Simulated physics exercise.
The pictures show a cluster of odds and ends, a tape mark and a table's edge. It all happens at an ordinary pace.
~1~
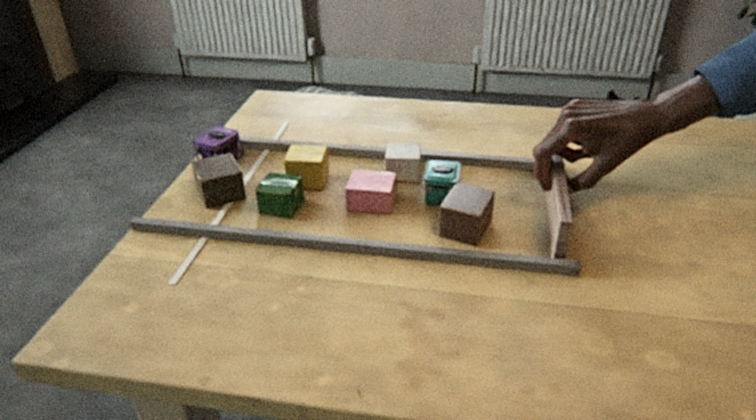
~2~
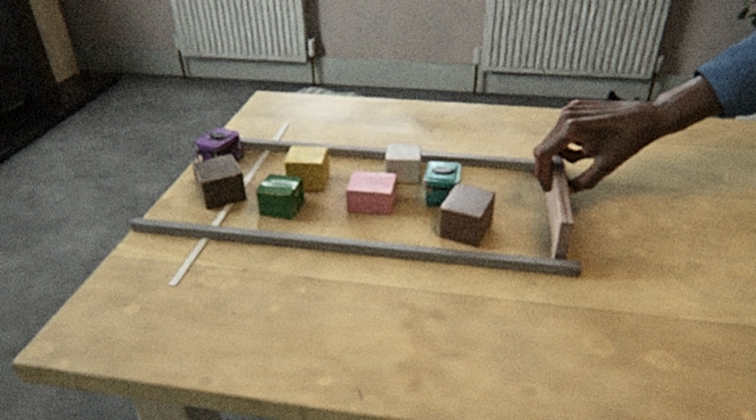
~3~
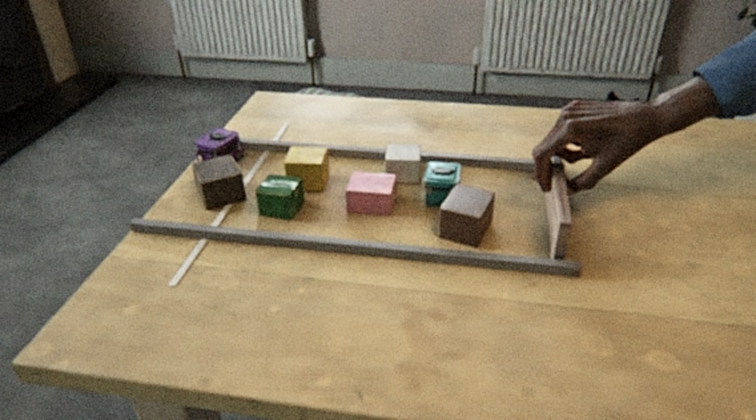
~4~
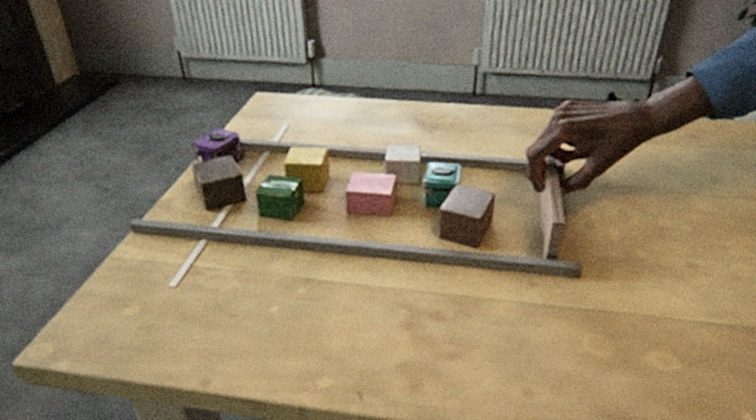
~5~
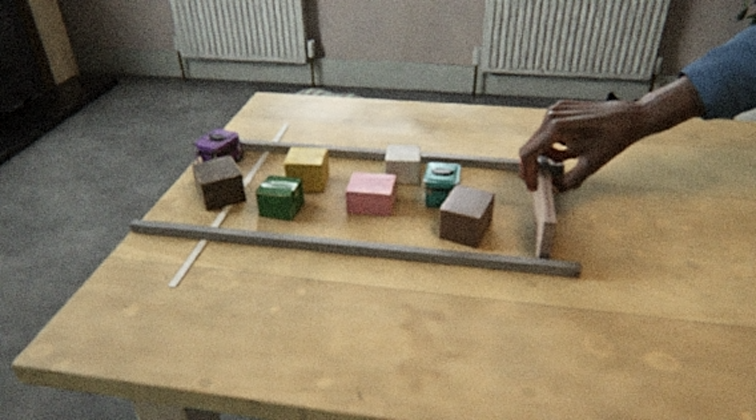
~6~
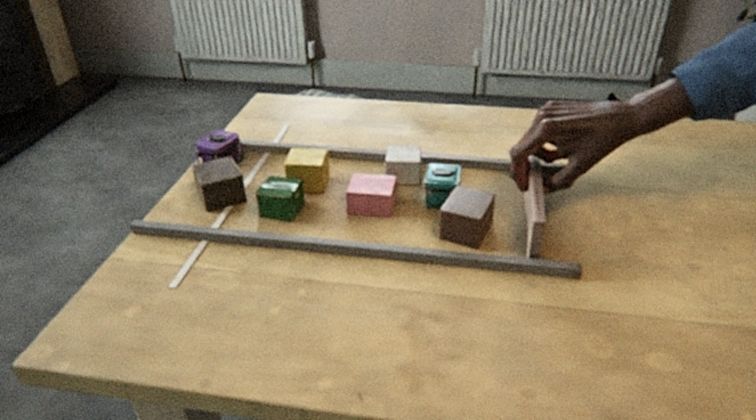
On a wooden table, colourful blocks and small cases sit between two rails near a pale strip of tape, while a hand at the right grips an upright board and slides it a short way left toward them.
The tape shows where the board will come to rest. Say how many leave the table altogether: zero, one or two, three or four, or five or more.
Here the number that fall off is one or two.
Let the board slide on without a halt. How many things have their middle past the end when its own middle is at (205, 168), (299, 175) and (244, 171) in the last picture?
The counts: 5, 0 and 2.
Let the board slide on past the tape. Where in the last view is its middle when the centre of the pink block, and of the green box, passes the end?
At (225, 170) for the pink block; at (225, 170) for the green box.
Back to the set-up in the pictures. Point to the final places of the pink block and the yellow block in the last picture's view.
Near (189, 175) and (208, 154).
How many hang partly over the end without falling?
The number is 1.
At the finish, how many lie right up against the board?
The number is 3.
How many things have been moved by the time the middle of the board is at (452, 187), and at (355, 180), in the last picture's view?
The counts are 2 and 6.
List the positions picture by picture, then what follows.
In the first picture, purple case (219, 147); black block (219, 180); green box (280, 195); board (556, 193); tape (241, 186).
In the second picture, black block (219, 181); white block (404, 163).
In the third picture, green box (281, 197); pink block (372, 193).
In the fourth picture, purple case (219, 150); turquoise case (442, 185).
In the fifth picture, black block (219, 183); yellow block (307, 169).
In the sixth picture, purple case (220, 151); black block (219, 184); green box (281, 198); board (533, 194); tape (242, 189).
Soon after, none off yet; purple case at rest near (220, 151); black block at rest near (219, 184); green box at rest near (281, 198).
Then, none off yet; purple case at rest near (220, 151); black block at rest near (219, 184); green box moved about its own width near (256, 200).
Further on, none off yet; purple case at rest near (218, 151); black block moved about its own width near (181, 184); green box moved well along near (210, 204).
At rest, the number that fall off is one or two; fallen, black block and purple case.
